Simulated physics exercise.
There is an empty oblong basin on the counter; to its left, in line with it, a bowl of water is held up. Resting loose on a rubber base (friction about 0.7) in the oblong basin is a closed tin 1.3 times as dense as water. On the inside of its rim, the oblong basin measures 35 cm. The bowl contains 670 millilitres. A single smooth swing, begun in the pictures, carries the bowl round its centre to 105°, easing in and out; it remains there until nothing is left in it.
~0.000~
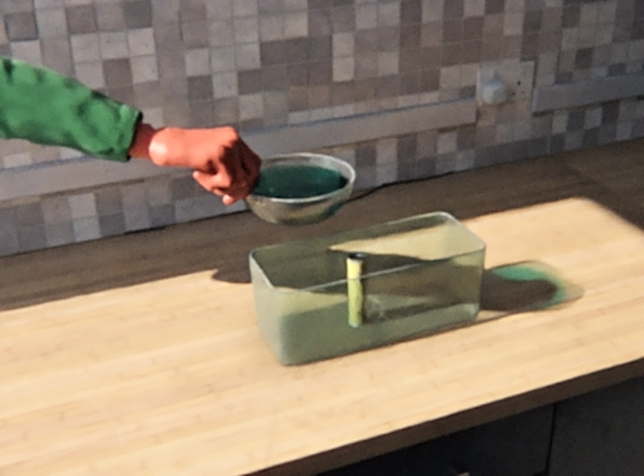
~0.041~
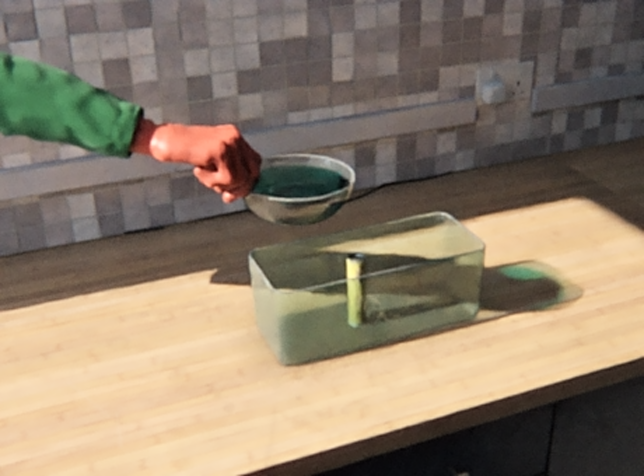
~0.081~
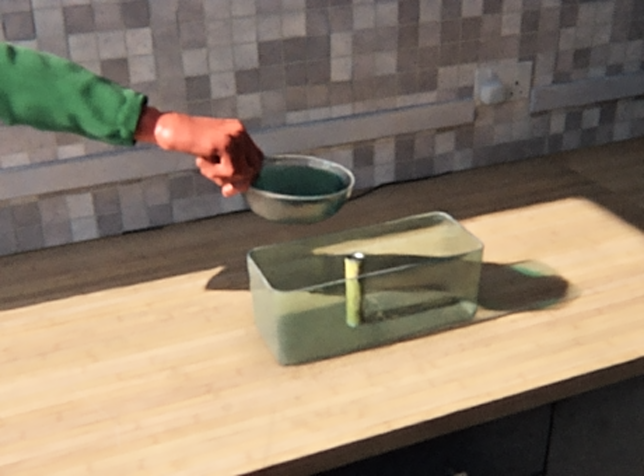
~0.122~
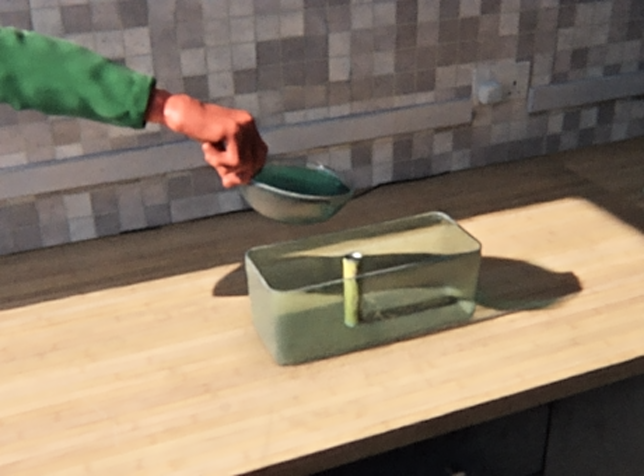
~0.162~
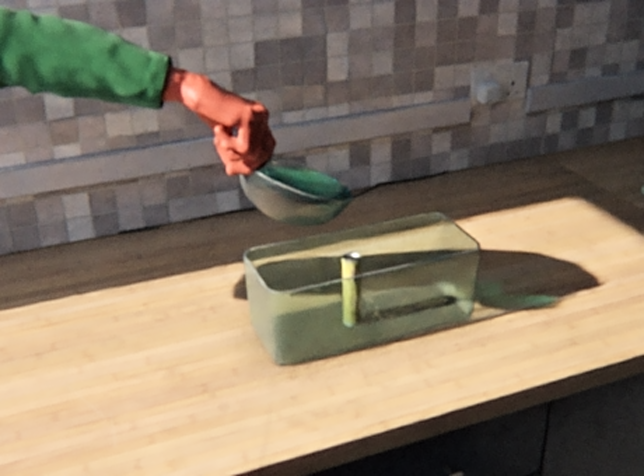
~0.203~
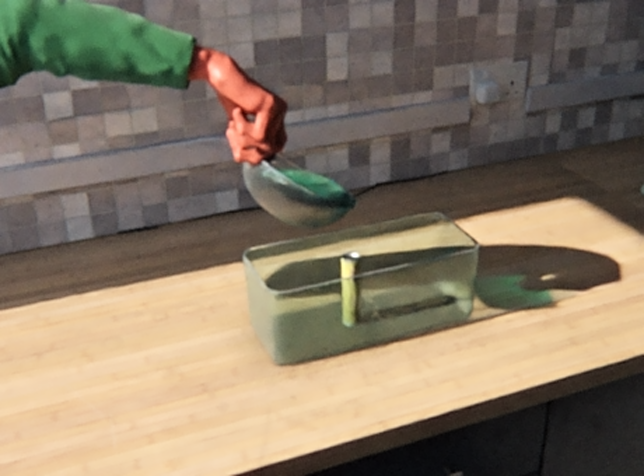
In this clip, a red hand in a green sleeve holds a bowl of greenish liquid above a clear oblong basin on a wooden counter, then rises as it tilts the bowl steadily down to the right.
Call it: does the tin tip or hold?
It holds.
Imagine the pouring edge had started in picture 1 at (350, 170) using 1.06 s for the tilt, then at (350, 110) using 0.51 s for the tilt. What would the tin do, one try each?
First it stays on its base; then it stays on its base.
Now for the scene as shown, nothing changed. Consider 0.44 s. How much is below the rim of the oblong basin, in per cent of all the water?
About 86%.
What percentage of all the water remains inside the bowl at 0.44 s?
Some 1 per cent.
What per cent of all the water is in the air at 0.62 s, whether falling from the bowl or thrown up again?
Estimate: About 4 in a hundred.
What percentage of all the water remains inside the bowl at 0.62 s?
0 %.
By 0.44 s the tilt is 101° and 1 per cent is still to pour; the tin stands where it began.
By 0.62 s the tilt is 105° and 0 per cent is still to pour; the tin stands where it began.
By 0.81 s the tilt is 105° and 0 per cent is still to pour; the tin stands where it began.
By 1.01 s the tilt is 105° and 0 per cent is still to pour; the tin stands where it began.
At rest the tin stands where it began.
